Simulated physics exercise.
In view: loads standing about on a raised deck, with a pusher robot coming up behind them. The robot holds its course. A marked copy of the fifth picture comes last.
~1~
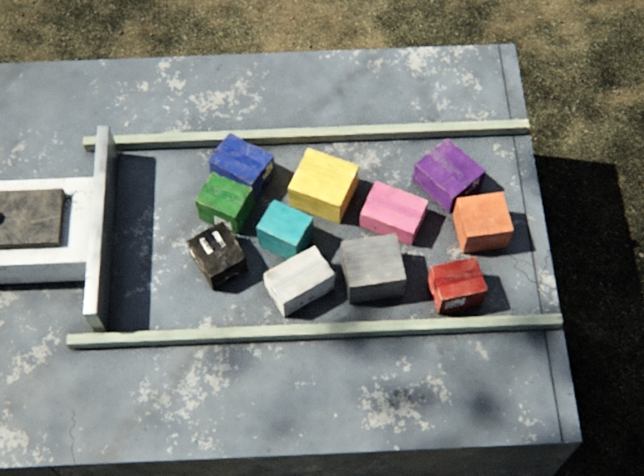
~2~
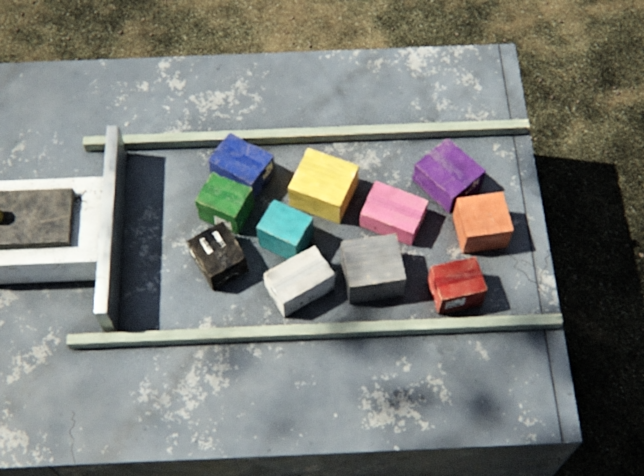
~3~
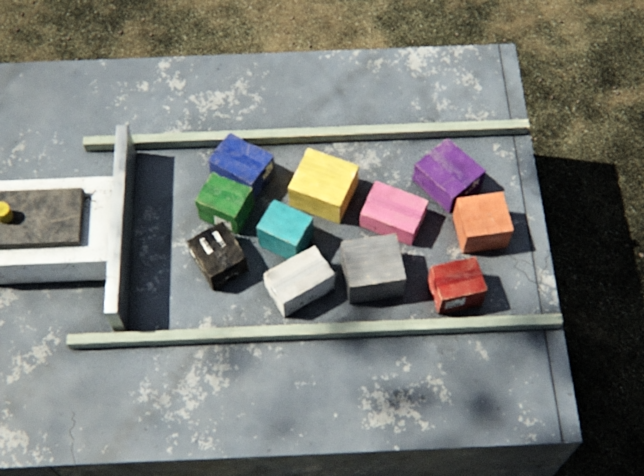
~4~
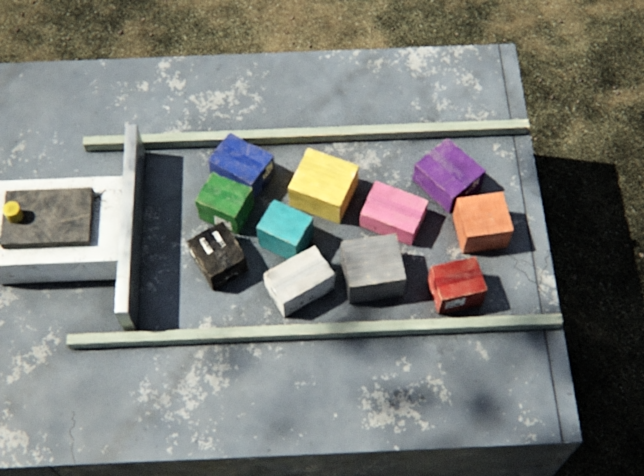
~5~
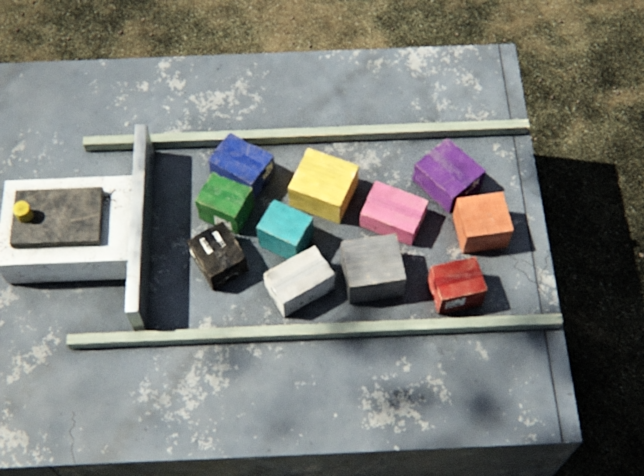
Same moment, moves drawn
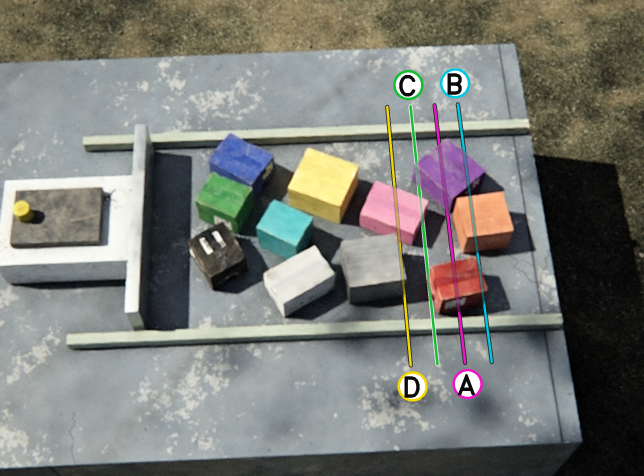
A white pusher with a wide flat blade slid slowly to the right along a raised grey deck, closing some of the gap to a cluster of colourful blocks, which all stayed still.
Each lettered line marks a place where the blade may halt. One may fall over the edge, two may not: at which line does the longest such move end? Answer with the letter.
Stop at D.
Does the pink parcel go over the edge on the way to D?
No.
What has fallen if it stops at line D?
The orange crate goes over.
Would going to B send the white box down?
By then, no.
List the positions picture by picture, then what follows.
In the first picture, robot (25, 218); orange crate (482, 223); white box (300, 281).
In the second picture, robot (34, 217); grey crate (373, 269).
In the third picture, robot (44, 217); purple parcel (449, 175).
In the fourth picture, robot (55, 216); turquoise crate (285, 232).
In the fifth picture, robot (64, 216); yellow crate (324, 186); red box (457, 286); blue box (242, 166).
On the marked copy, A at (449, 225); B at (474, 224); C at (423, 226); D at (398, 227).
With D. Early on, robot (159, 212); blue box (273, 161); white box (307, 288).
Further on, robot (253, 208); orange crate (507, 232); purple parcel (471, 176).
At the end, robot (324, 206); orange crate over the edge; purple parcel (537, 179); one fallen.
As for the rest, A drops three; B drops five; C drops two.
